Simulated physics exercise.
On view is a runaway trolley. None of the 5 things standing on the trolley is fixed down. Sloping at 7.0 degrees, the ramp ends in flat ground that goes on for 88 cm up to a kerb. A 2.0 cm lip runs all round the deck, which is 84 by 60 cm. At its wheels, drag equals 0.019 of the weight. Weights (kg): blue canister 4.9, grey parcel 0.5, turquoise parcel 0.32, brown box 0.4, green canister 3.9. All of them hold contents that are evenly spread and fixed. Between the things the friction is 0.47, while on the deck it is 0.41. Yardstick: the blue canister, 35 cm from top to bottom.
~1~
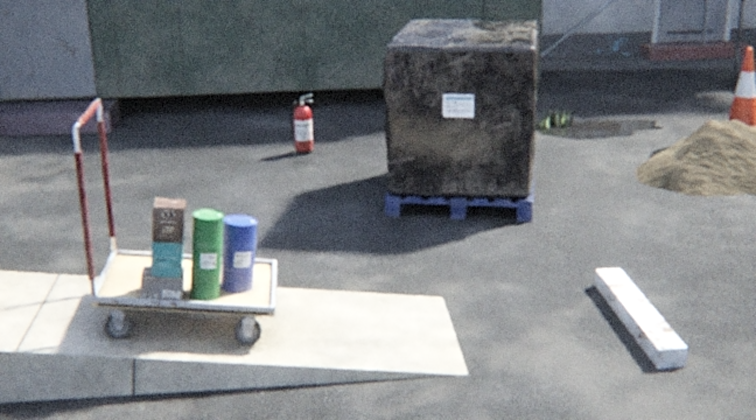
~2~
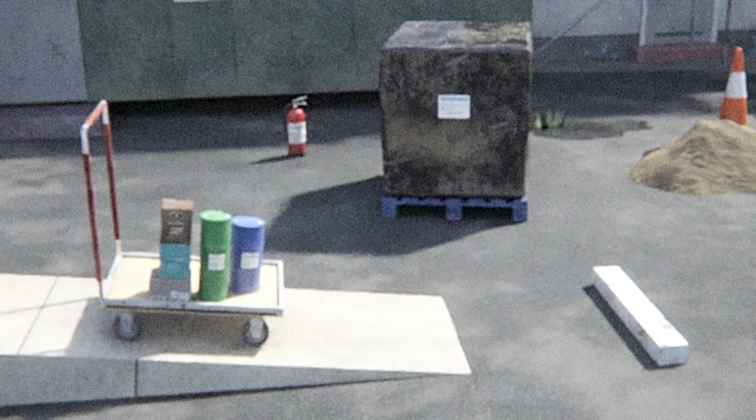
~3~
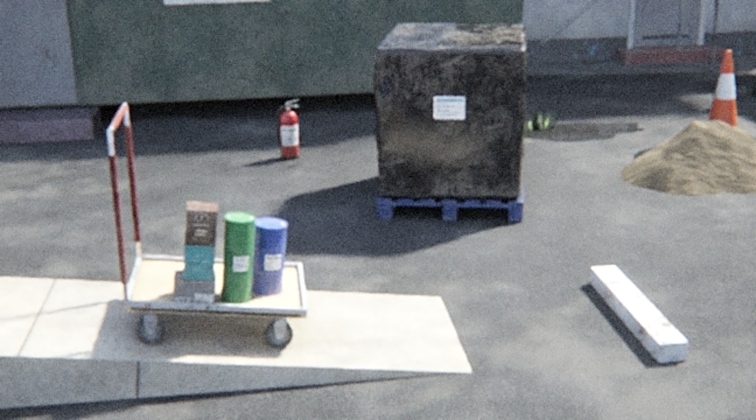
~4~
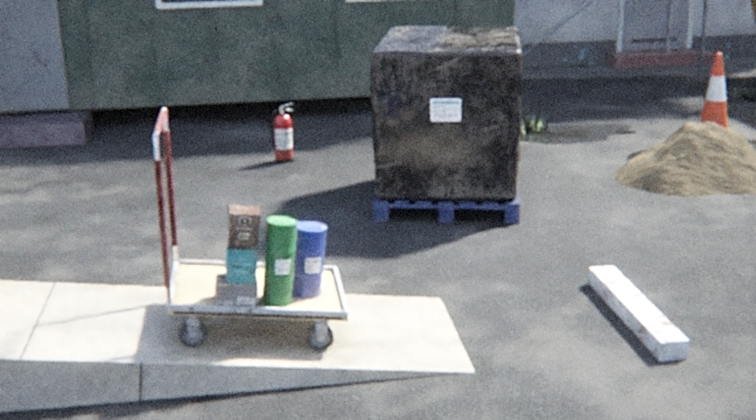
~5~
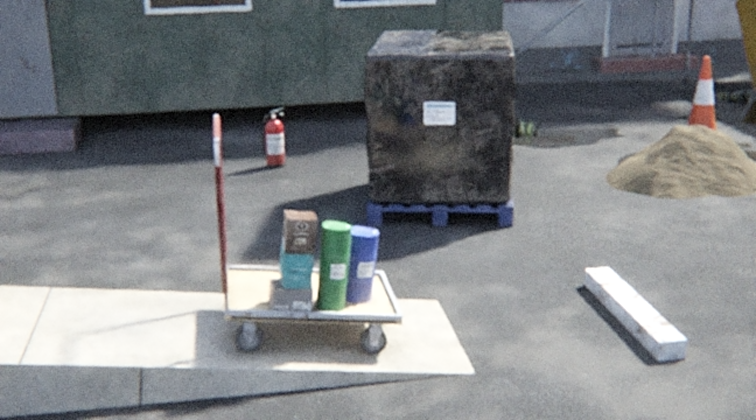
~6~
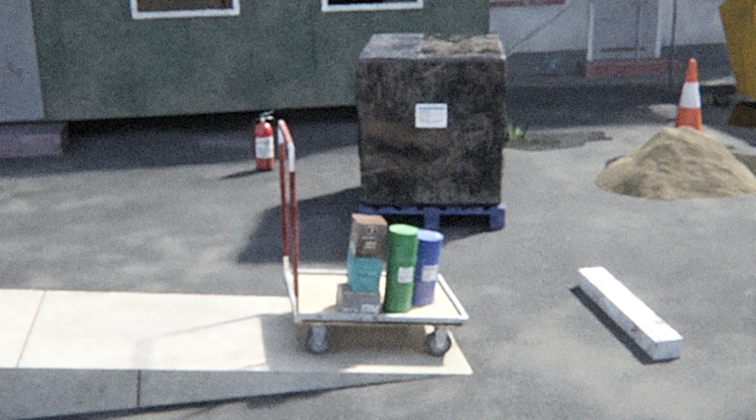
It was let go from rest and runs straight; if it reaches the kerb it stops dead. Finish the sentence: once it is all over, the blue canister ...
... has gone down.
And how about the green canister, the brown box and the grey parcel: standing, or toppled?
Here's how it ends: The green canister comes down, the brown box comes down, and the grey parcel never goes down.
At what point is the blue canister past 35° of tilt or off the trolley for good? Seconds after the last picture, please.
Time: Roughly 0.9 s.
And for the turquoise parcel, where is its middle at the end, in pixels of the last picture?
Around (605, 283).
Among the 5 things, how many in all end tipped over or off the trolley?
Count: 4.
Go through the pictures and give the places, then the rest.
In the first picture, 182 cm left to run; blue canister (239, 254); grey parcel (163, 284).
In the second picture, 180 cm left to run; brown box (177, 222); green canister (214, 257).
In the third picture, 169 cm left to run; grey parcel (194, 287); turquoise parcel (199, 258).
In the fourth picture, 151 cm left to run; brown box (244, 227); green canister (279, 262).
In the fifth picture, 125 cm left to run; grey parcel (291, 295); turquoise parcel (297, 267).
In the sixth picture, 92 cm left to run; blue canister (423, 268); brown box (368, 236).
Then, 0.70 s on from there, trolley at the kerb; blue canister moved 10 cm near (616, 255); green canister moved 10 cm; brown box moved 11 cm.
Then, 1.10 s on from there, trolley at the kerb; blue canister and green canister now off the trolley; brown box 51° off its base; turquoise parcel 51° off its base.
Then, 1.70 s on from there, trolley at the kerb; turquoise parcel on its side; brown box on its side; grey parcel moved 16 cm.
In the end, off the trolley and tipped over, blue canister, brown box and green canister; toppled on the trolley, turquoise parcel; not toppled but over 10 cm from the start, grey parcel.
